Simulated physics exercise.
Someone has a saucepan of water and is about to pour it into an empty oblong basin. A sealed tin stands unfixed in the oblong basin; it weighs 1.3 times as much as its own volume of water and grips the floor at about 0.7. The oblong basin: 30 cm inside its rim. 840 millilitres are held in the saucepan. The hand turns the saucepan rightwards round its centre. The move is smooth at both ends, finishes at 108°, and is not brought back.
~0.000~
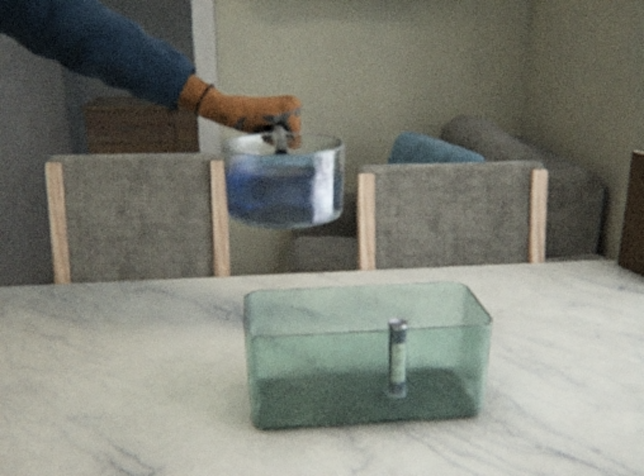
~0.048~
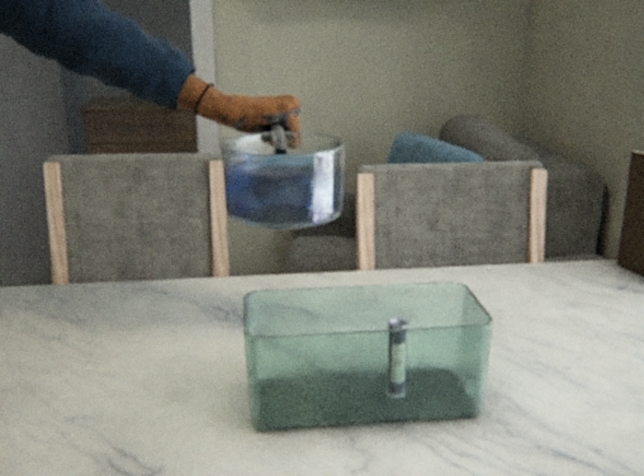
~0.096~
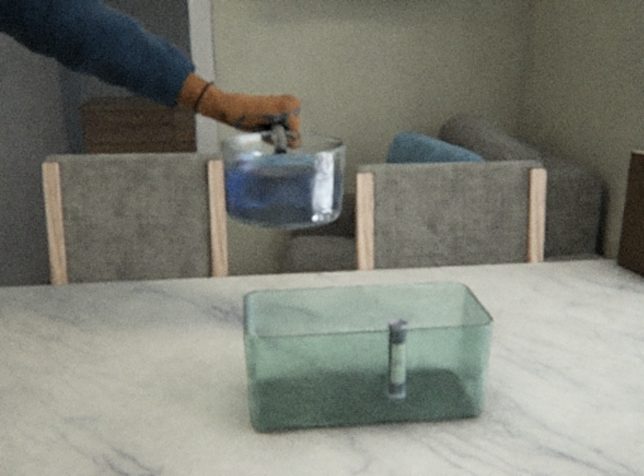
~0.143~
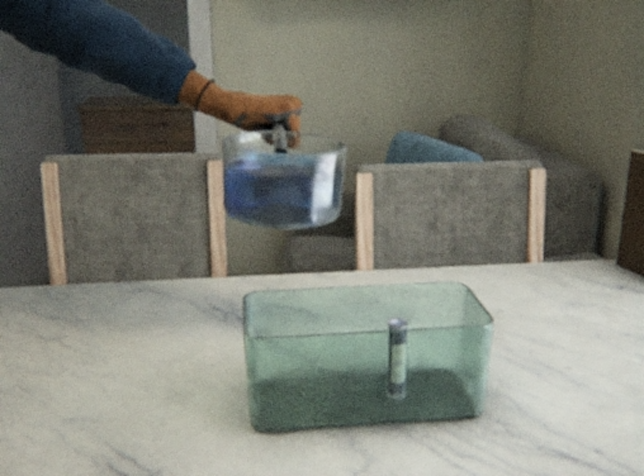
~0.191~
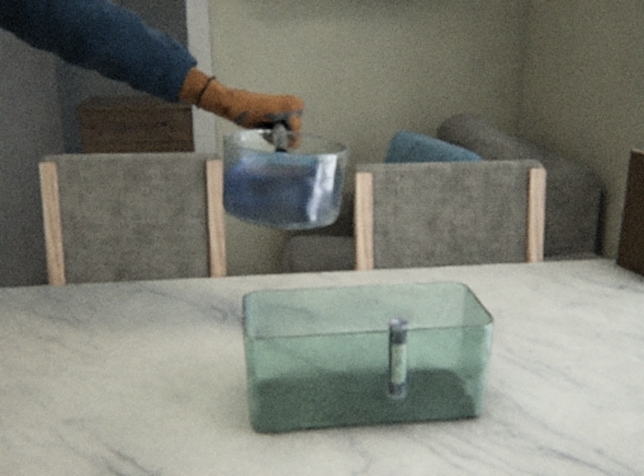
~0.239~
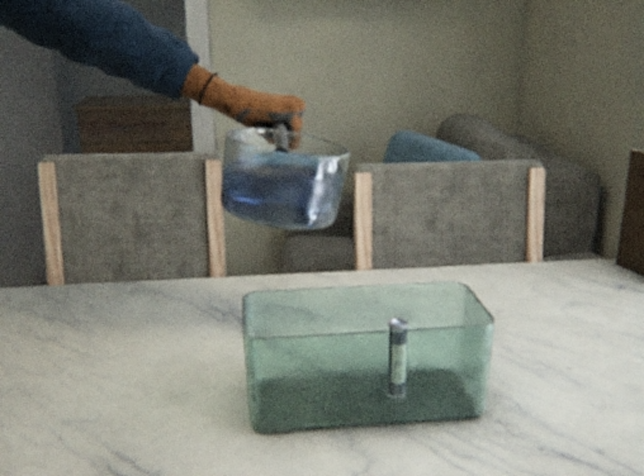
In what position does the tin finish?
It finishes upright.
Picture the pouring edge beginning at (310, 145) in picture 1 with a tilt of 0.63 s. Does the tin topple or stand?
Result: Tin tipped over.
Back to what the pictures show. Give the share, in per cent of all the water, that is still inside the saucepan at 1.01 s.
16 %.
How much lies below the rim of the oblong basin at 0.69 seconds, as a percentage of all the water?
About 3%.
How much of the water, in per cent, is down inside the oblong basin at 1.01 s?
68 %, more or less.
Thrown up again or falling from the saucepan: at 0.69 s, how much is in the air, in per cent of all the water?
My guess is roughly 24 %.
Then, 0.69 s in, the tilt is 64° and 73 per cent is still to pour; the tin stands where it began.
Then, 1.01 s in, the tilt is 100° and 15 per cent is still to pour; the tin stands where it began.
Then, 1.36 s in, the tilt is 108° and 0 per cent is still to pour; the tin stands where it began.
Then, 1.73 s in, the tilt is 108° and 0 per cent is still to pour; the tin stands 1 cm from where it began.
Finally, the tin stands 1 cm from where it began.
